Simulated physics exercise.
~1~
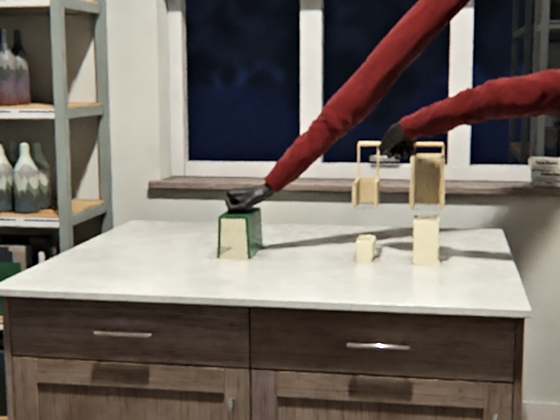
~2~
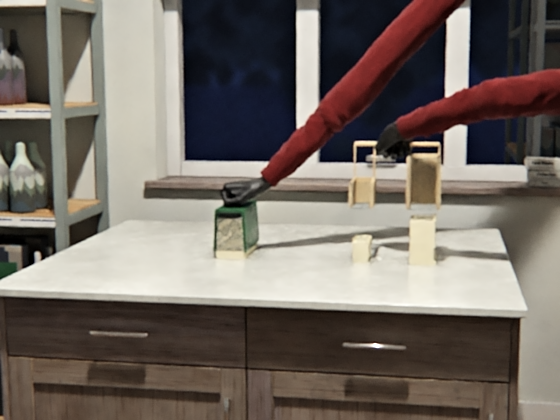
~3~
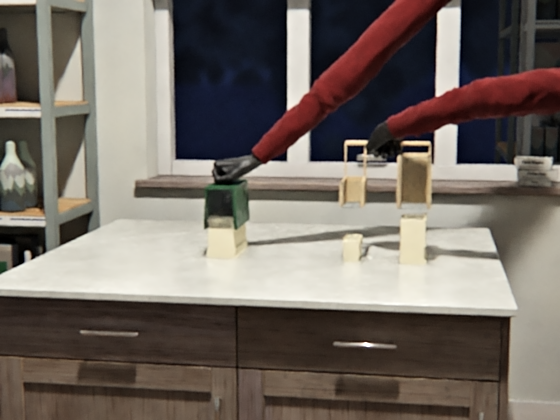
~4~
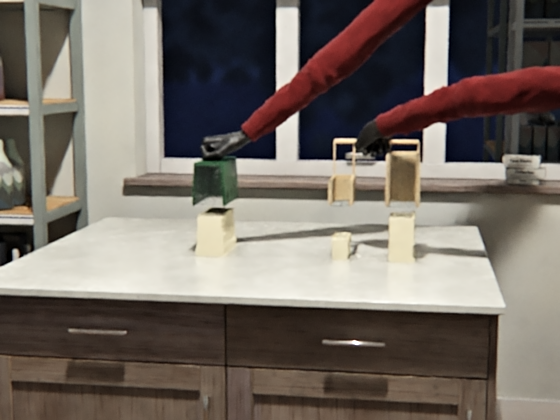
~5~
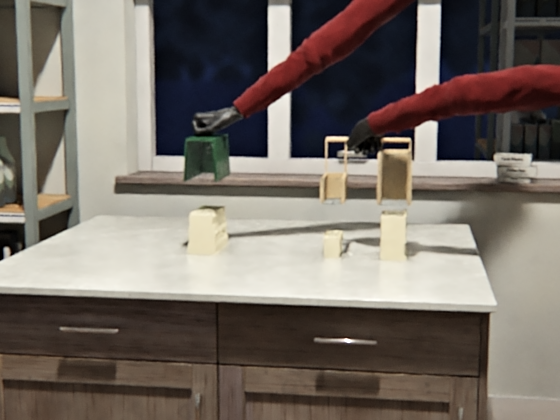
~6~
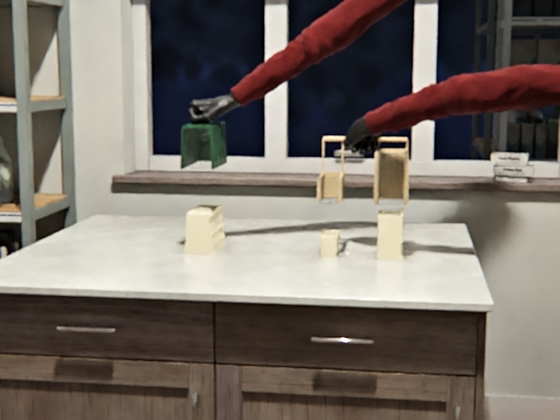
At the start, a dark hand on a red-sleeved arm holds an upturned green tin over a cream-coloured block on a pale tabletop. To the right, a second red arm holds two pale, open containers above a small block and a taller one. The first hand lifts the tin straight up, uncovering more of the cream block, while the view drifts slightly right. Soon the tin clears the top and rises in front of the dark window. It ends well above the table, leaving the block standing at almost the tin's full depth, with the other two still upright.
